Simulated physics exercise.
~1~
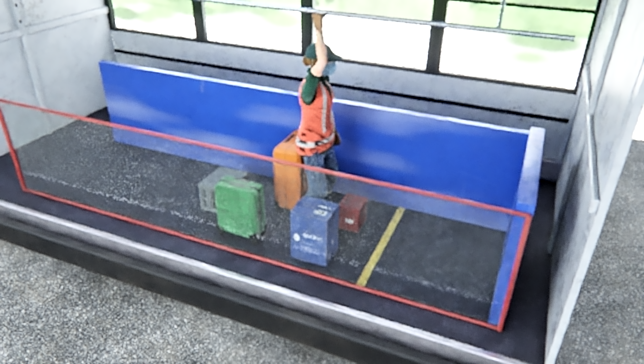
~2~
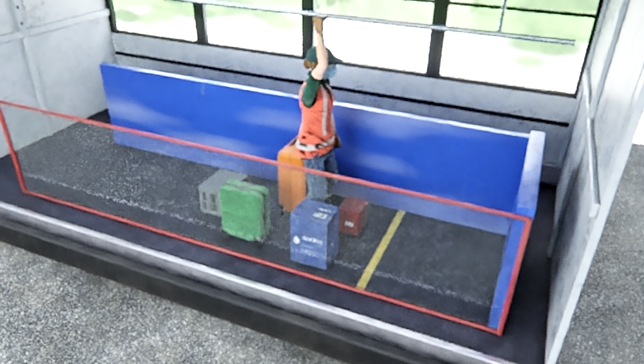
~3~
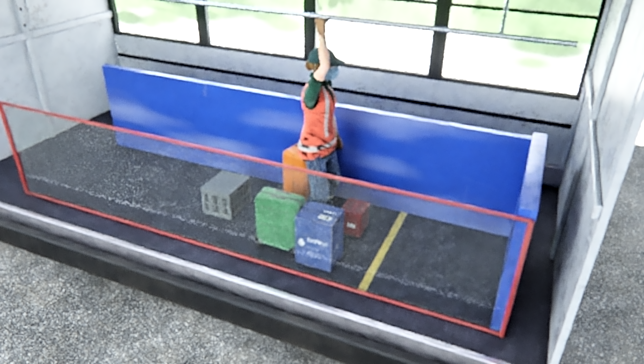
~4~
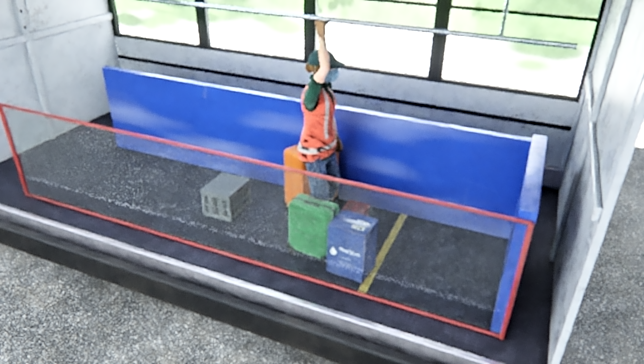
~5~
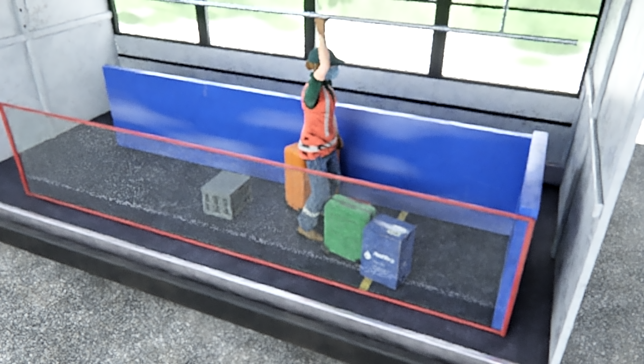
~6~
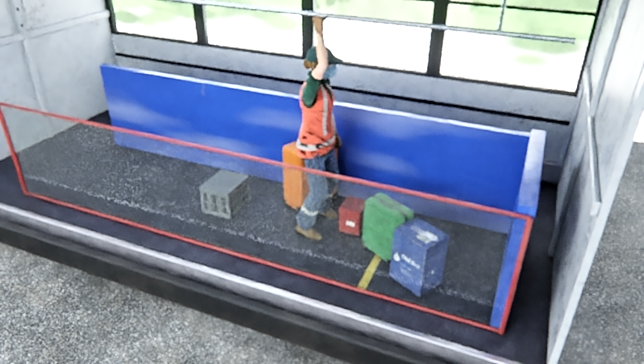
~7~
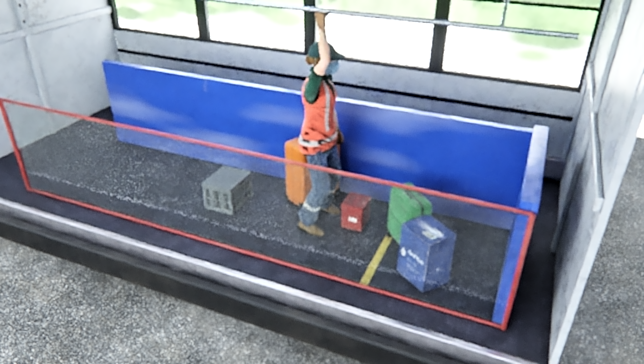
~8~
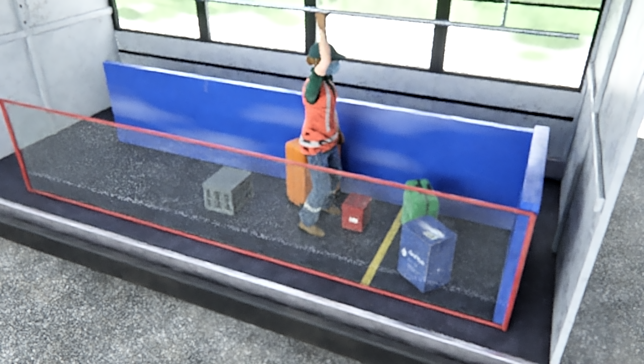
A green wheeled case rolled right across the floor beside a standing person gripping an overhead rail, and a blue pack moved along with it; both crossed the yellow line, while the orange case, red tub and grey crate stayed short of it.
